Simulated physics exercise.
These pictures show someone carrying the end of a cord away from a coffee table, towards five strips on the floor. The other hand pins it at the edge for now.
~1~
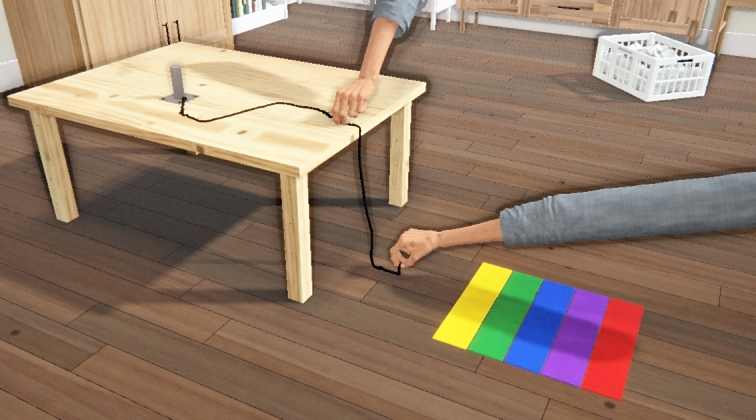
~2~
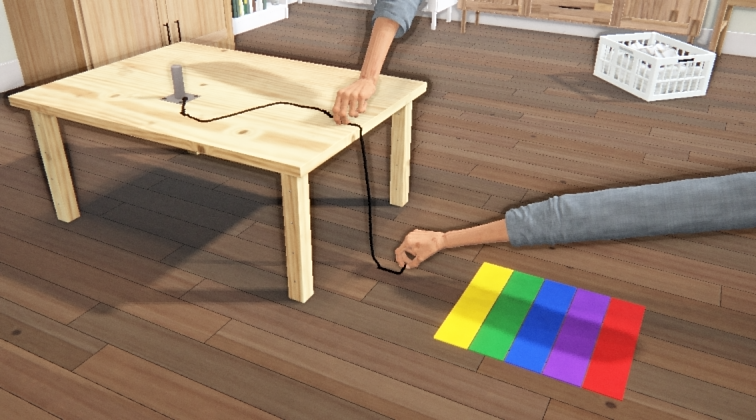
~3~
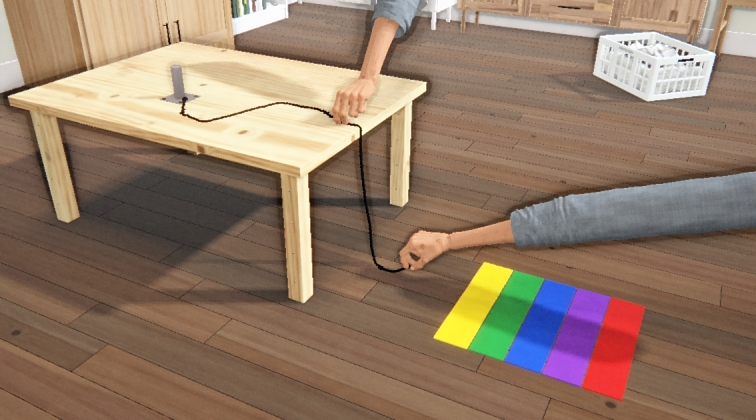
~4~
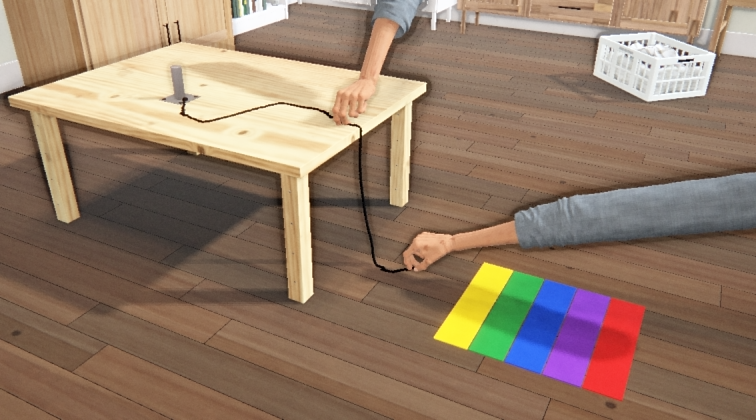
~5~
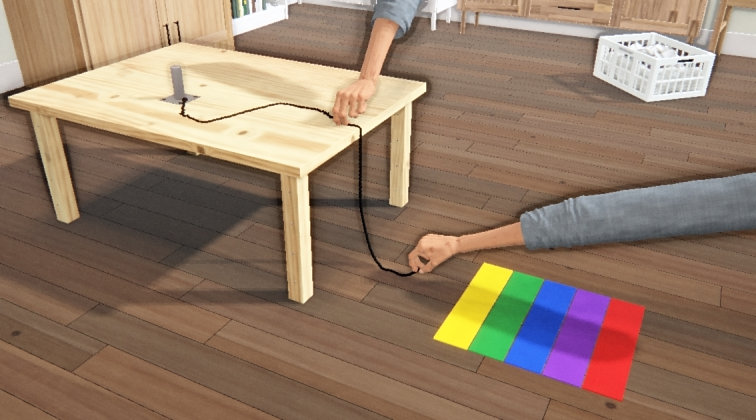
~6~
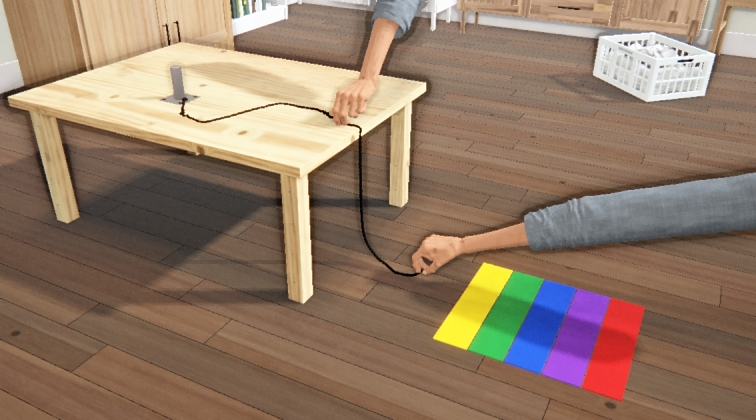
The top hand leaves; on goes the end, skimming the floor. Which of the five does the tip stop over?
The end stops over the red strip.
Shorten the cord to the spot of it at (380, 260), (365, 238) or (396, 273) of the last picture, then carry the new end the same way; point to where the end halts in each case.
Try by try, around (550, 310), (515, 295) and (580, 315).
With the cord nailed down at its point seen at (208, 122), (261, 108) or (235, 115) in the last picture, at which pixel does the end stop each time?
About (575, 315), (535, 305) and (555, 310).
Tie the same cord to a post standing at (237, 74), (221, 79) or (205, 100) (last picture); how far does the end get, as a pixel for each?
The places are (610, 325), (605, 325) and (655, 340).
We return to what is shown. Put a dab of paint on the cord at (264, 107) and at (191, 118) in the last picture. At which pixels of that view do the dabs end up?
About (315, 123), and the other about (240, 109).
Early on, end near (557, 310); over blue.
Midway, end near (597, 321); over purple.
At the end of the slack, end near (622, 329); over red. It gets as far as the red strip.
